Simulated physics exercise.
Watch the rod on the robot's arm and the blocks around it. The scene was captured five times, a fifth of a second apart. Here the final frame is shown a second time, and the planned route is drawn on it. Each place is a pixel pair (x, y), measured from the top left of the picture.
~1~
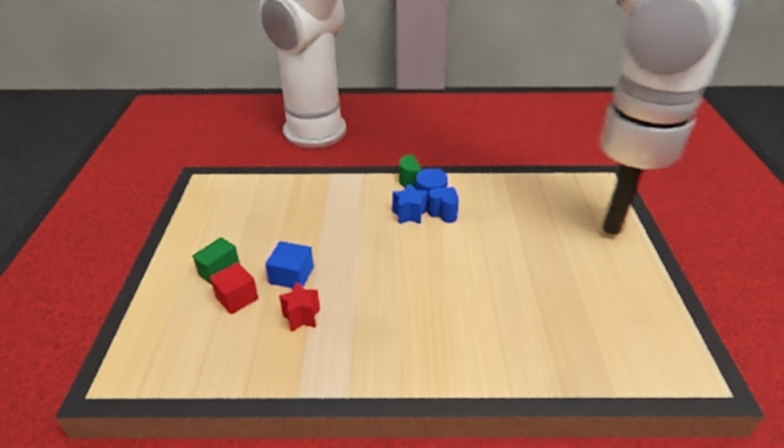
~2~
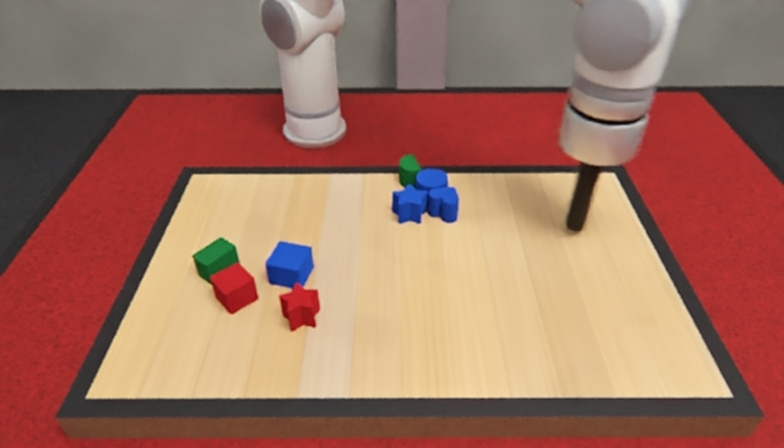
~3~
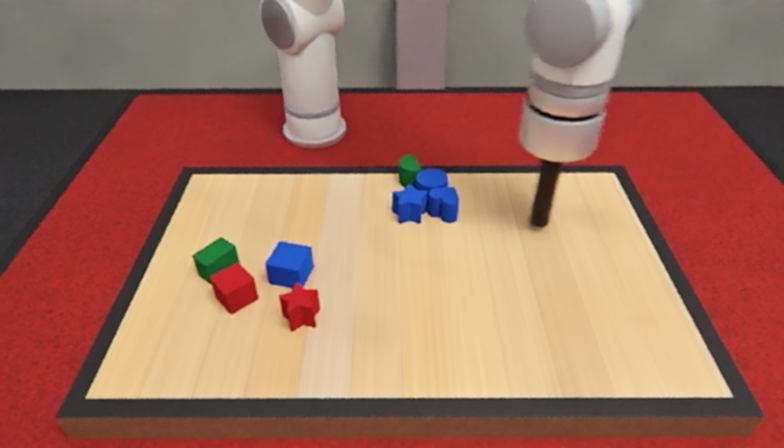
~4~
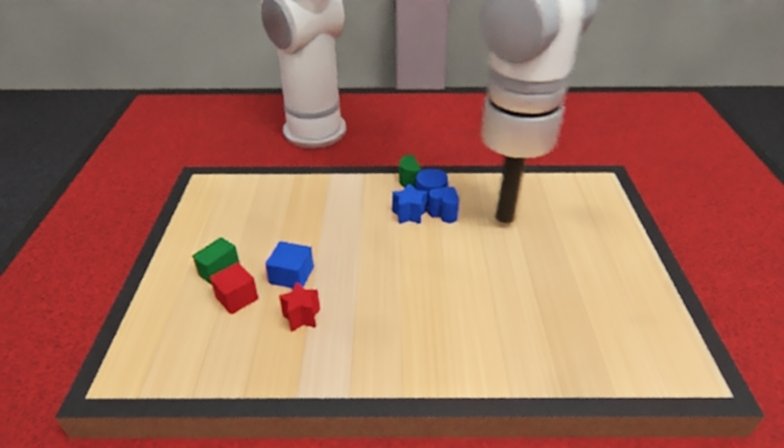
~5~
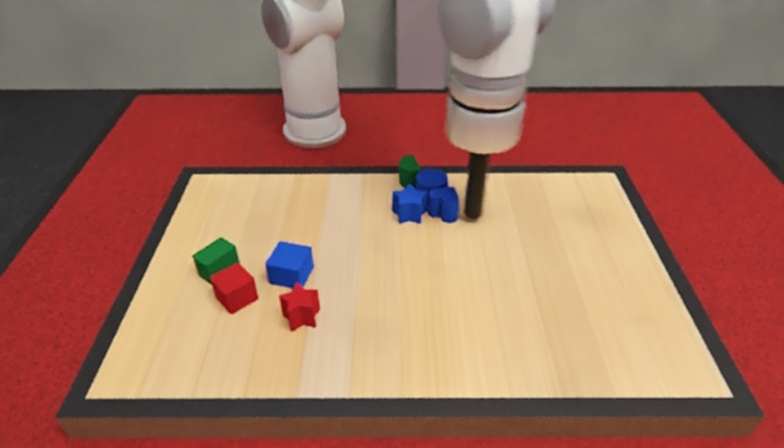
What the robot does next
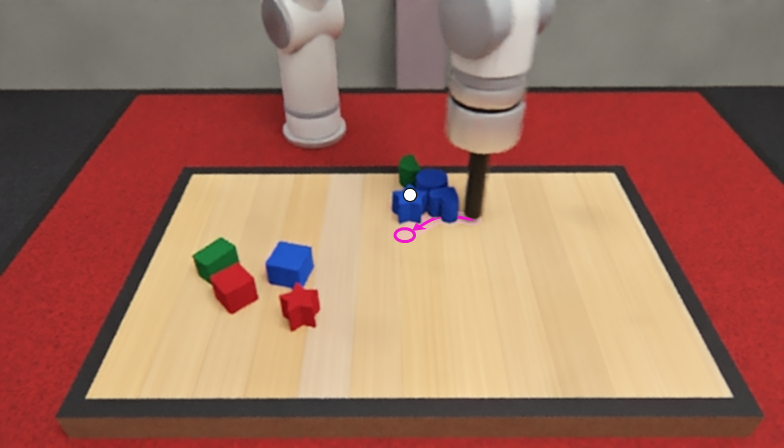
A robot arm's black rod moved steadily left across the wooden board, coming close to a cluster of blue blocks near the back edge, while the red, green and blue blocks at left sat still.
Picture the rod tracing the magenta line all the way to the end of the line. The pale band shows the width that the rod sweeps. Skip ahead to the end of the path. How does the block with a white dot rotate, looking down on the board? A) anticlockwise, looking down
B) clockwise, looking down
Correct choice: A.
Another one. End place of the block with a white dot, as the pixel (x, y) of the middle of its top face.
At (382, 191).
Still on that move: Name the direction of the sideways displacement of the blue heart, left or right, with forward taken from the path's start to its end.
Toward the right.
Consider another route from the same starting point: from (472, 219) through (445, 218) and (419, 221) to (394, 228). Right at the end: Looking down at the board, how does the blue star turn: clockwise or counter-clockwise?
Looking down: Anticlockwise.
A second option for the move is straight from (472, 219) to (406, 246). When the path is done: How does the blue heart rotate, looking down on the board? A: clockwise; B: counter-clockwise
The one that fits is A, clockwise.
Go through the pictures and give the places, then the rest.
Tip of the rod at (612, 229), middles of tops, blue star at (410, 195), blue round block at (432, 178), blue heart at (446, 194), in the first frame.
Rod at (575, 226), nothing pushed, in the second frame.
Rod at (539, 222), nothing pushed, in the third frame.
Rod at (505, 218), nothing pushed, in the fourth frame.
Rod at (473, 213), blue star at (410, 195), blue round block at (432, 178), blue heart at (446, 194), in the fifth frame.
The line goes from (472, 219) over (447, 216) and (424, 224) to (405, 235); the dot is on the blue star.
What follows on the original path. One third of the way, rod at (447, 210); blue star at (400, 194), turned 35° anticlockwise; blue heart at (427, 193), turned 25° clockwise.
Two thirds of the way, rod at (425, 218); blue star at (383, 192), turned 30° anticlockwise; blue heart at (410, 194), turned 50° clockwise.
At the end, rod at (405, 229); blue star at (382, 191), turned 30° anticlockwise; blue round block unmoved; blue heart at (409, 195), turned 55° clockwise.
